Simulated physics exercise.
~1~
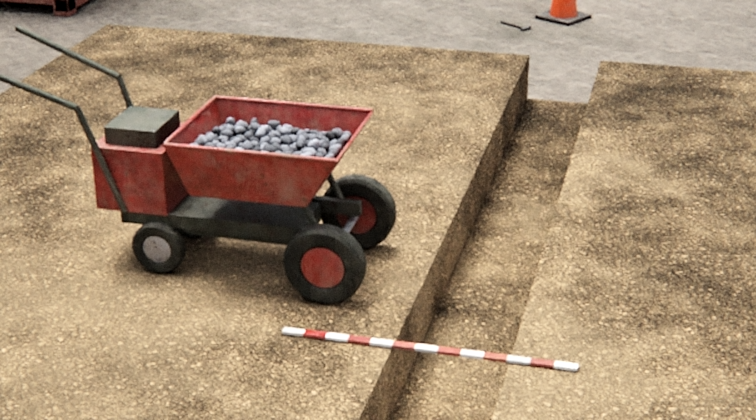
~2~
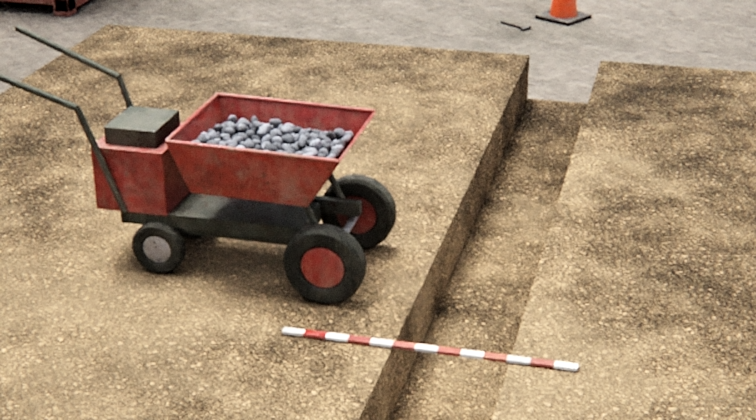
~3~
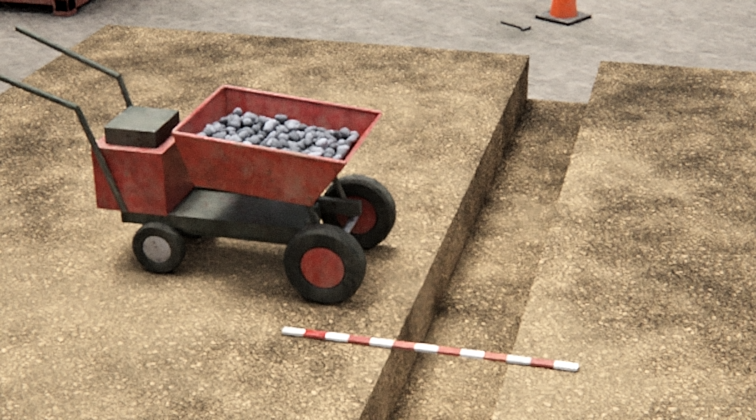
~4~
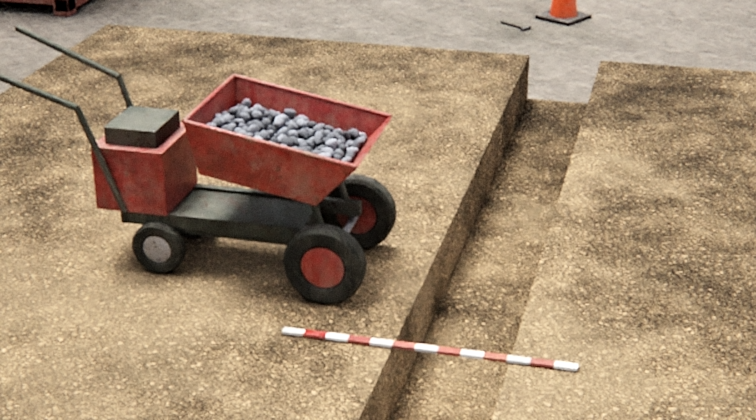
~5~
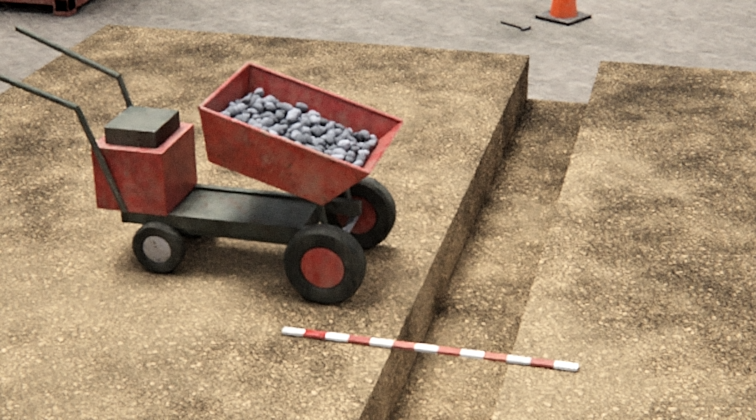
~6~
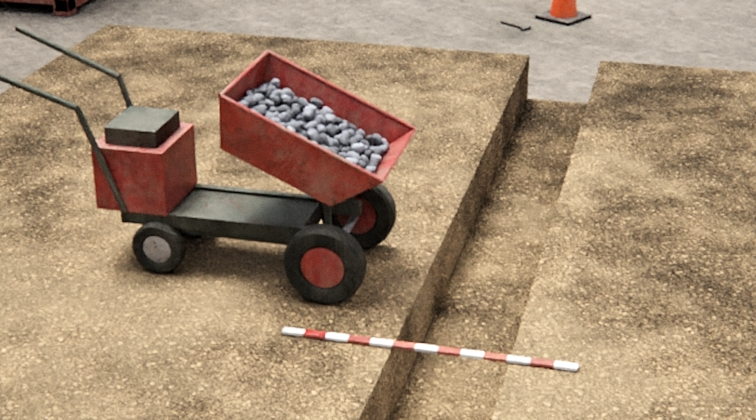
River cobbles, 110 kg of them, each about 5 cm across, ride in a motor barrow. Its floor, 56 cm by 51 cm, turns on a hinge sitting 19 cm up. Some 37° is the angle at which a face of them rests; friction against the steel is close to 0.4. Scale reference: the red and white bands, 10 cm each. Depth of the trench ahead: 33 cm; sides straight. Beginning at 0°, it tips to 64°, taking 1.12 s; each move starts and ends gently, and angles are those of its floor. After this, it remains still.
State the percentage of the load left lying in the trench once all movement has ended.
The share left there is about 69 per cent.
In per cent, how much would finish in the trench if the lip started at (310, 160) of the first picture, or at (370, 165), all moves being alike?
Estimates: 75 % then 45 %.
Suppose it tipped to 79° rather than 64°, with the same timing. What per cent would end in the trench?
Close to 95 per cent then.
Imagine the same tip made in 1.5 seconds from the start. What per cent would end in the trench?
It would be near 70 percent.
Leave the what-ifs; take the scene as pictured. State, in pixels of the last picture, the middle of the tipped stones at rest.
Around (488, 341).
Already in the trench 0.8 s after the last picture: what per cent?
At that moment: Approx. 15 %.
Then, 0.4 s after the last picture the floor is at 54°, 100 % in the skip; the foremost stones are at (414, 202).
Then, 0.8 s after the last picture the floor is at 64°, 85 % in the skip, 15 % in the trench; the foremost stones are at (497, 320).
Then, 1.1 s after the last picture the floor is at 64°, 50 % in the skip, 47 % in the trench, 2 % past the trench; the foremost stones are at (571, 291).
Then, 3.0 s after the last picture the floor is at 64°, 28 % in the skip, 69 % in the trench, 3 % past the trench; the foremost stones are at (659, 310).
